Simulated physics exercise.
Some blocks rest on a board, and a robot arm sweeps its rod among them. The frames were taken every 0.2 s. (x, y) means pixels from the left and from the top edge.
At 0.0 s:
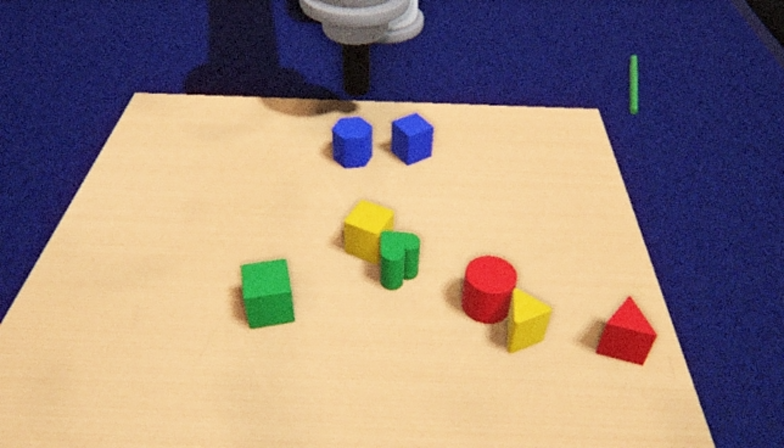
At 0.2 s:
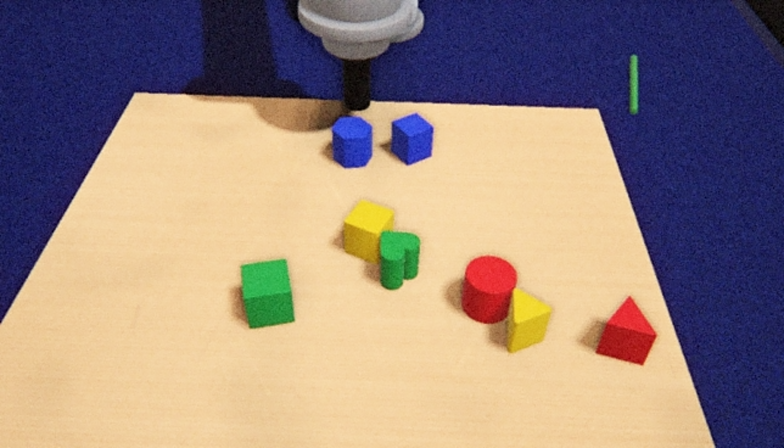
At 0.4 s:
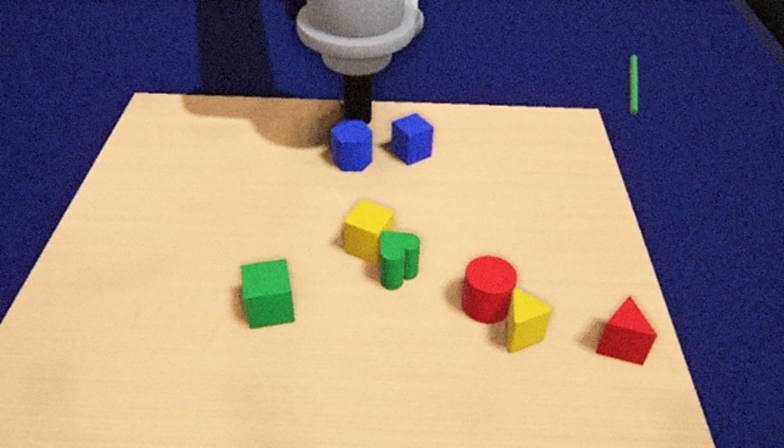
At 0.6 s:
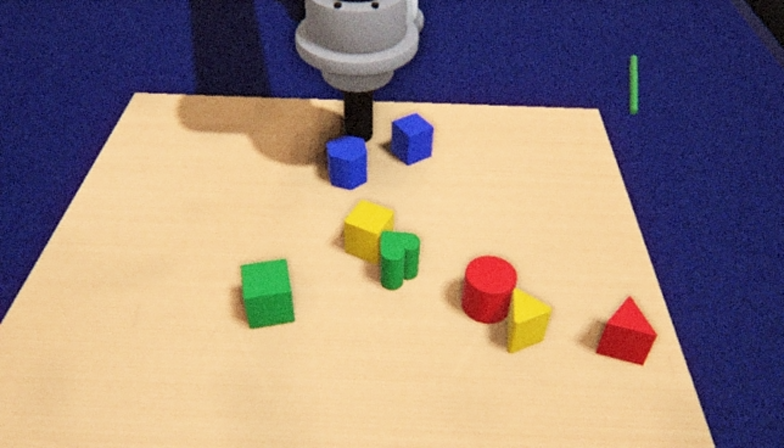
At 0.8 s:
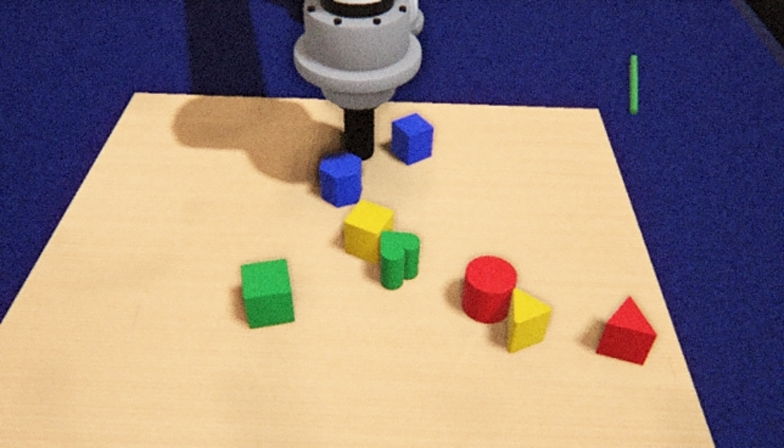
The video shows colored blocks scattered on a light wooden board as a robot arm's black rod moves down from the top edge, pushing the blue six-sided block downward and slightly left toward the yellow block while the others stay still.
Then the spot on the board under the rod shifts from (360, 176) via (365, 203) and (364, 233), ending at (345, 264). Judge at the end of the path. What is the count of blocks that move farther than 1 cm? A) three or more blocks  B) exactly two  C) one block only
Correct choice: B.
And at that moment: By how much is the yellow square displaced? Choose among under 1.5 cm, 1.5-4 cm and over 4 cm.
Moves over 4 cm.
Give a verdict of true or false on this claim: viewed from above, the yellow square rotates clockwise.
Verdict: False.
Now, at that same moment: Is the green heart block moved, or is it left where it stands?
It is not moved.
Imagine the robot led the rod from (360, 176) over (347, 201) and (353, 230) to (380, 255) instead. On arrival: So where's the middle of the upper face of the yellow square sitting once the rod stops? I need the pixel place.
It sits at (401, 246).
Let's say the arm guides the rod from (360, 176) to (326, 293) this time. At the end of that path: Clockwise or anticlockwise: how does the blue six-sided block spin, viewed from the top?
Turns clockwise.
What follows on the original path. One third of the way, rod (365, 182); blue six-sided block (330, 180), turned 35° clockwise.
Two thirds of the way, rod (364, 212); blue six-sided block (329, 181), turned 45° clockwise; yellow square (362, 227), turned 25° anticlockwise.
At the end, rod (344, 242); blue six-sided block (329, 181), turned 45° clockwise; yellow square (355, 259), turned 55° anticlockwise; green heart block still.
